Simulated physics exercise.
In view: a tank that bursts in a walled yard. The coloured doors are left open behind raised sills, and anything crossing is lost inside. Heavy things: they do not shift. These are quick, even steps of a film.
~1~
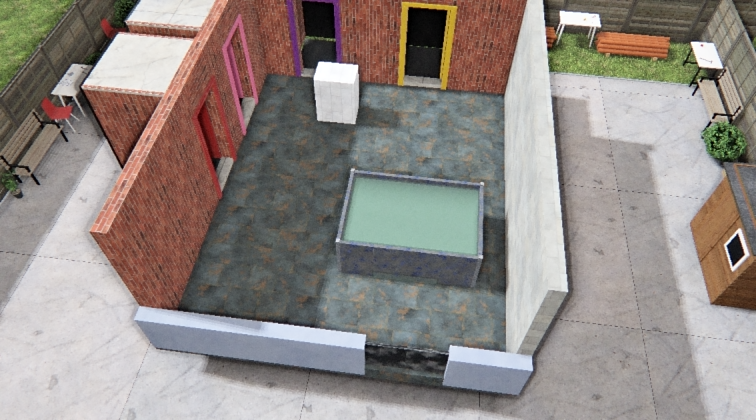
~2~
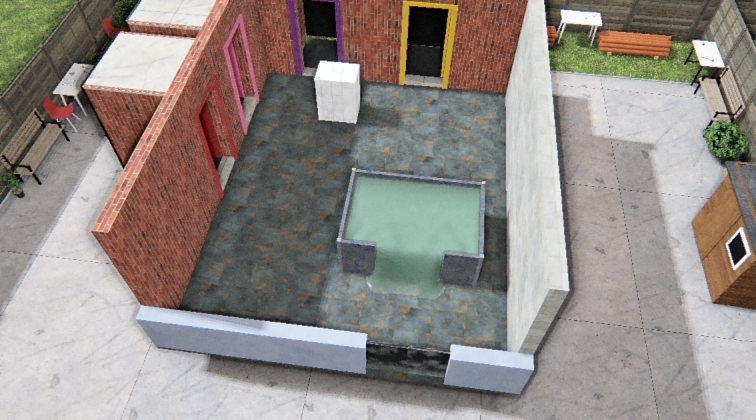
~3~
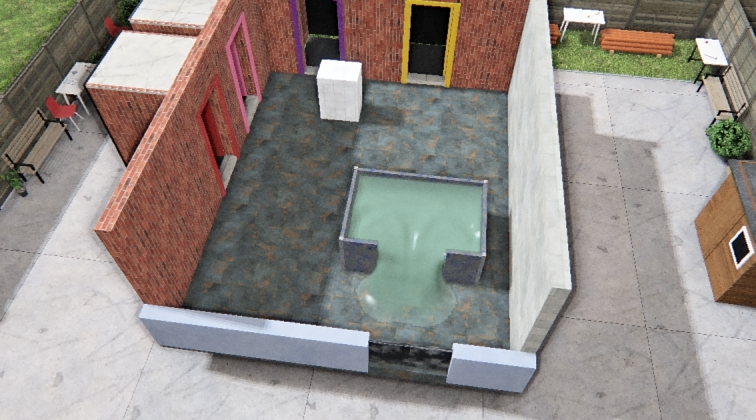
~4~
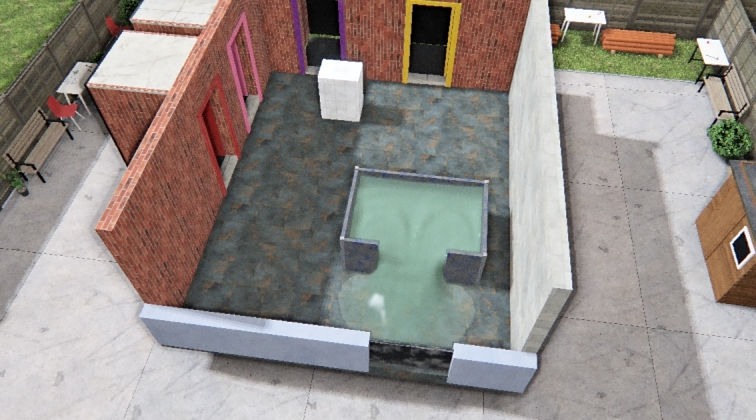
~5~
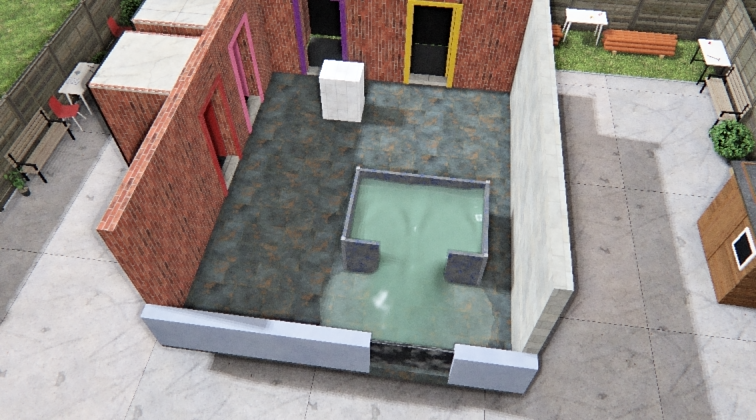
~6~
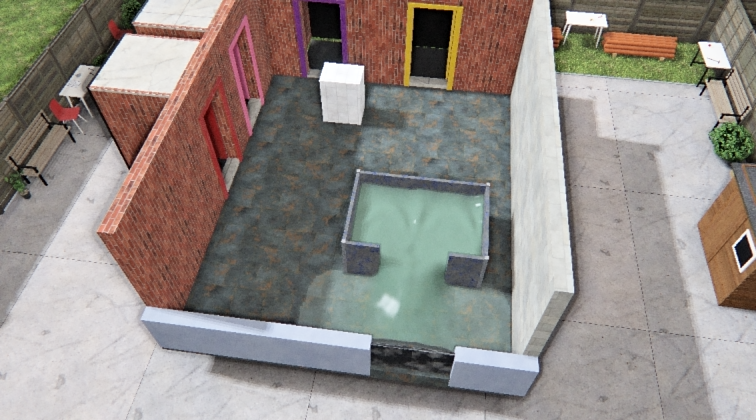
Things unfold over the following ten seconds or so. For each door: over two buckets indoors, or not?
The purple door tops two buckets; the pink door never tops two buckets; the red door never tops two buckets; the yellow door never tops two buckets.
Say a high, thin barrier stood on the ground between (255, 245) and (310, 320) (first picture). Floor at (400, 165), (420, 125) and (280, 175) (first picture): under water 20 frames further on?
Point by point: First not reached, second not reached, third submerged.
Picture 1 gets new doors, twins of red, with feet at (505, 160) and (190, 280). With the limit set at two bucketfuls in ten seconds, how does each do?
The first new door stays below the line, and the second crosses the line.
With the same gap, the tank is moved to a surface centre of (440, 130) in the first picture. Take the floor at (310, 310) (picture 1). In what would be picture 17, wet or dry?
Hit.
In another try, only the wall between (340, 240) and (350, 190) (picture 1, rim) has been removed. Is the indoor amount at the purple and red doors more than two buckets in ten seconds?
Note - purple door: Past the mark, red door: Past the mark.
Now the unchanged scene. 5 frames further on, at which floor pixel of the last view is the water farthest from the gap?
Front's tip: Near (187, 331).
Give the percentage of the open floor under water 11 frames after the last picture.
That should be about 30 %.
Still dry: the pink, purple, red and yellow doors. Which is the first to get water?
The red-painted one.
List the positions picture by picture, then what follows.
The open tank at (413, 215) is whole and still, in the first picture.
Water pours out at (408, 266) and has run to (370, 283), in the second picture.
Water pours out at (410, 266) and has run to (371, 312), in the third picture.
Water pours out at (411, 266) and has run to a hidden place, in the fourth picture.
Water pours out at (412, 267) and has run to a hidden place, in the fifth picture.
Water pours out at (412, 269) and has run to a hidden place, in the sixth picture.
A moment on, water covers 20 % of the floor; the purple door not reached, the pink door not reached, the red door not reached, the yellow door not reached.
Next, water covers 30 % of the floor; the purple door not reached, the pink door not reached, the red door not reached, the yellow door not reached.
Then, water covers 55 % of the floor; the purple door not reached, the pink door wet at the sill, nothing in, the red door wet at the sill, nothing in, the yellow door not reached.
Later, water covers 90 % of the floor; the purple door over two buckets in, the pink door wet at the sill, nothing in, the red door wet at the sill, nothing in, the yellow door under two buckets in.
In the end, water covers 100 % of the floor; the purple door far over two buckets in, the pink door wet at the sill, nothing in, the red door wet at the sill, nothing in, the yellow door under two buckets in.
